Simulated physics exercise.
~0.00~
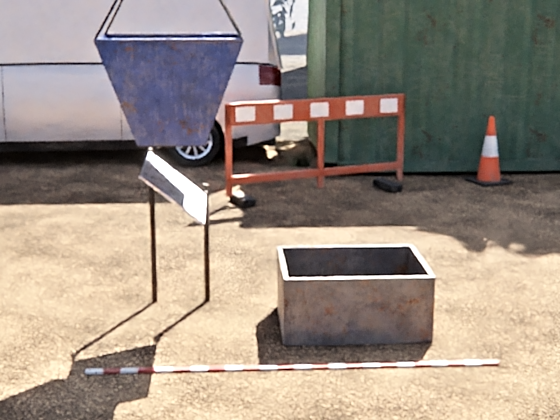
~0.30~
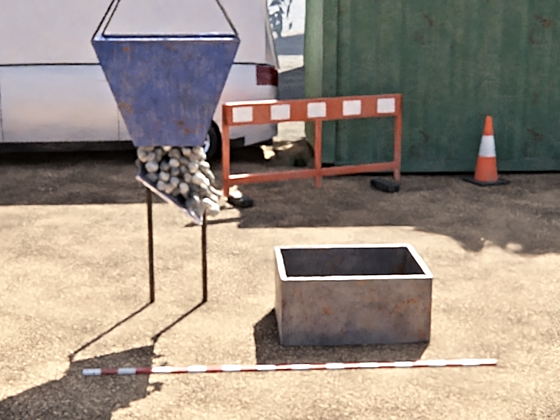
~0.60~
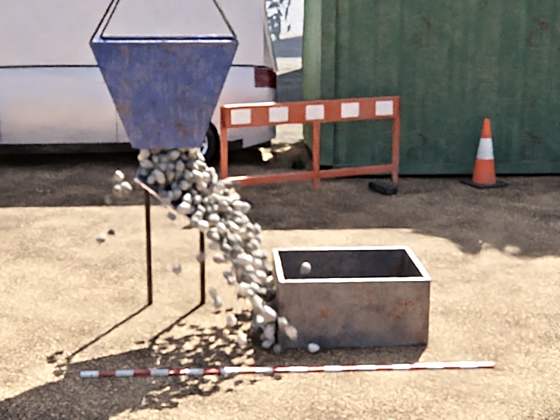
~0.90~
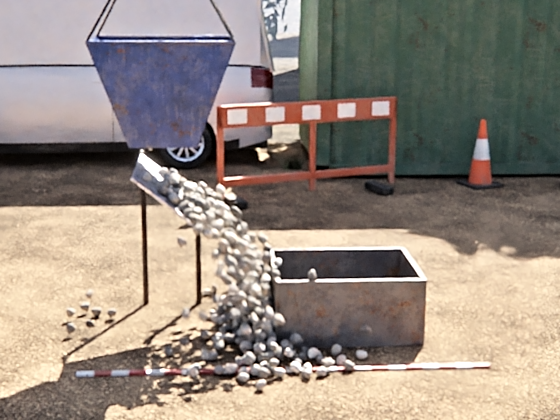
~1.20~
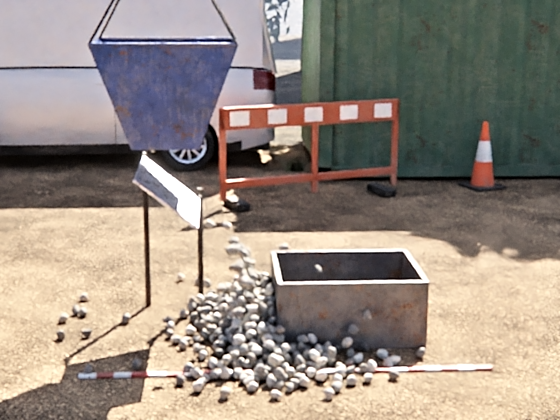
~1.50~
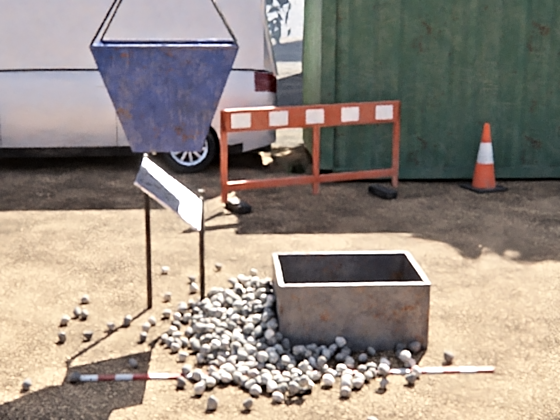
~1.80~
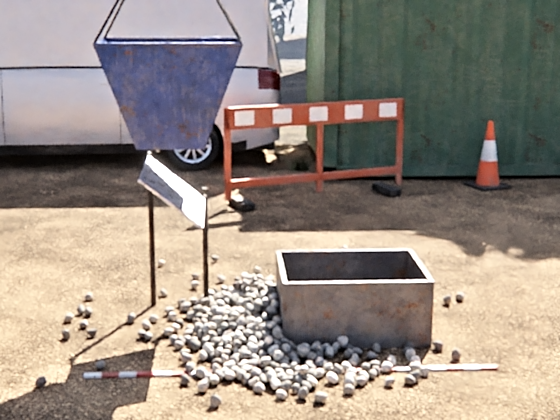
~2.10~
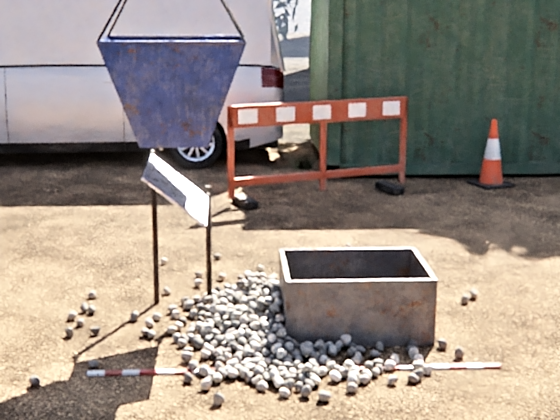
Round grey stones drop from a hanging blue skip onto a tilted steel plate and pour off it to the right, landing short of an open metal bin. Nearly all end heaped on the ground left of and in front of the bin, partly covering a red-and-white staff.
